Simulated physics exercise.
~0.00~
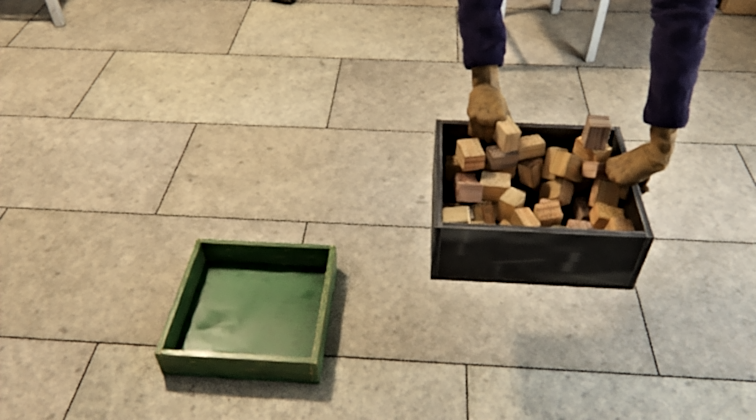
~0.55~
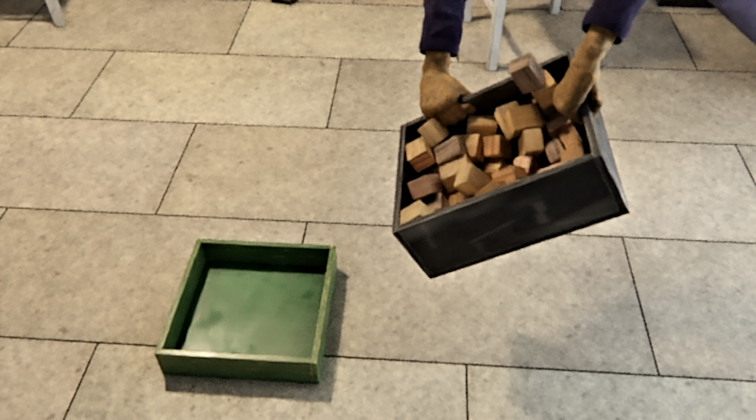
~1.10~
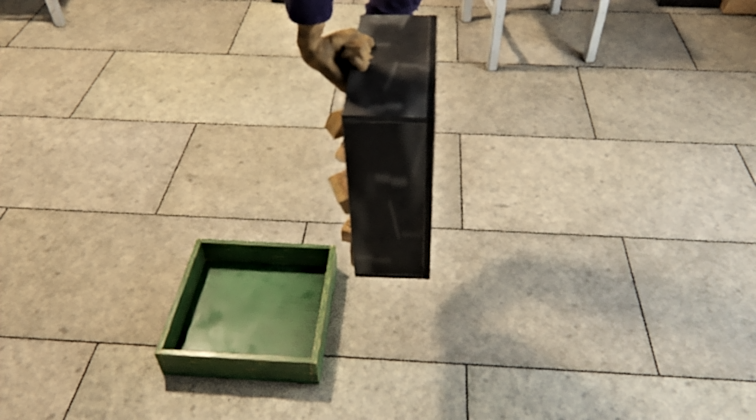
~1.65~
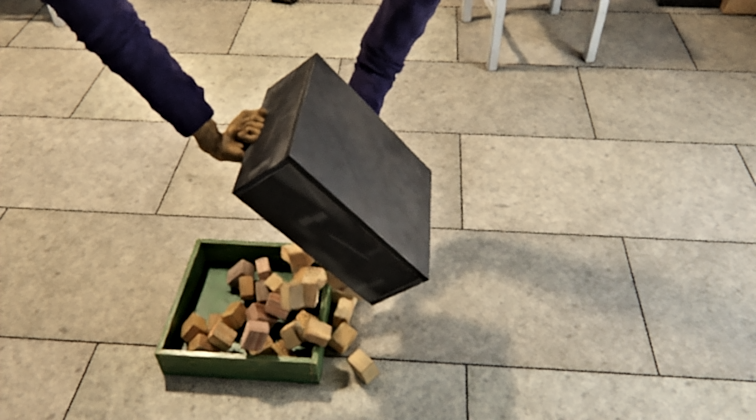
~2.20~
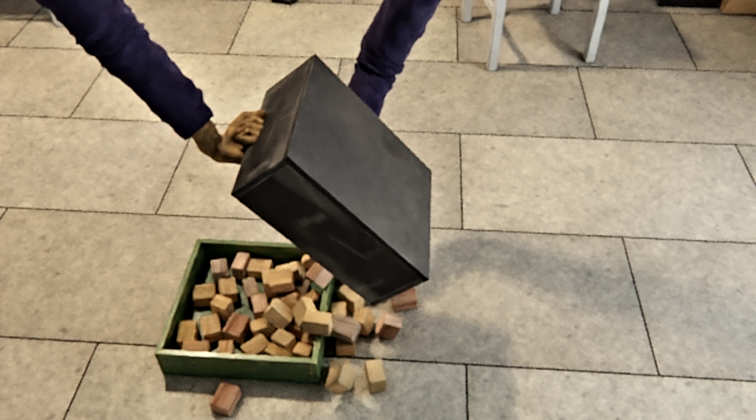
A black box full of small wooden blocks is held by two hands in purple sleeves above a grey tiled floor, seen from above at an angle by a still camera. An empty, shallow green tray sits on the floor to the left, with pale chair legs behind. The hands tilt the box and swing it leftward until it stands on its side, blocks showing at its opening. It tips further, nearly upside down, and blocks tumble into the tray and past its right edge. Finally, the box stays tilted while most blocks lie heaped in the tray and others spill outside, mainly to the right.
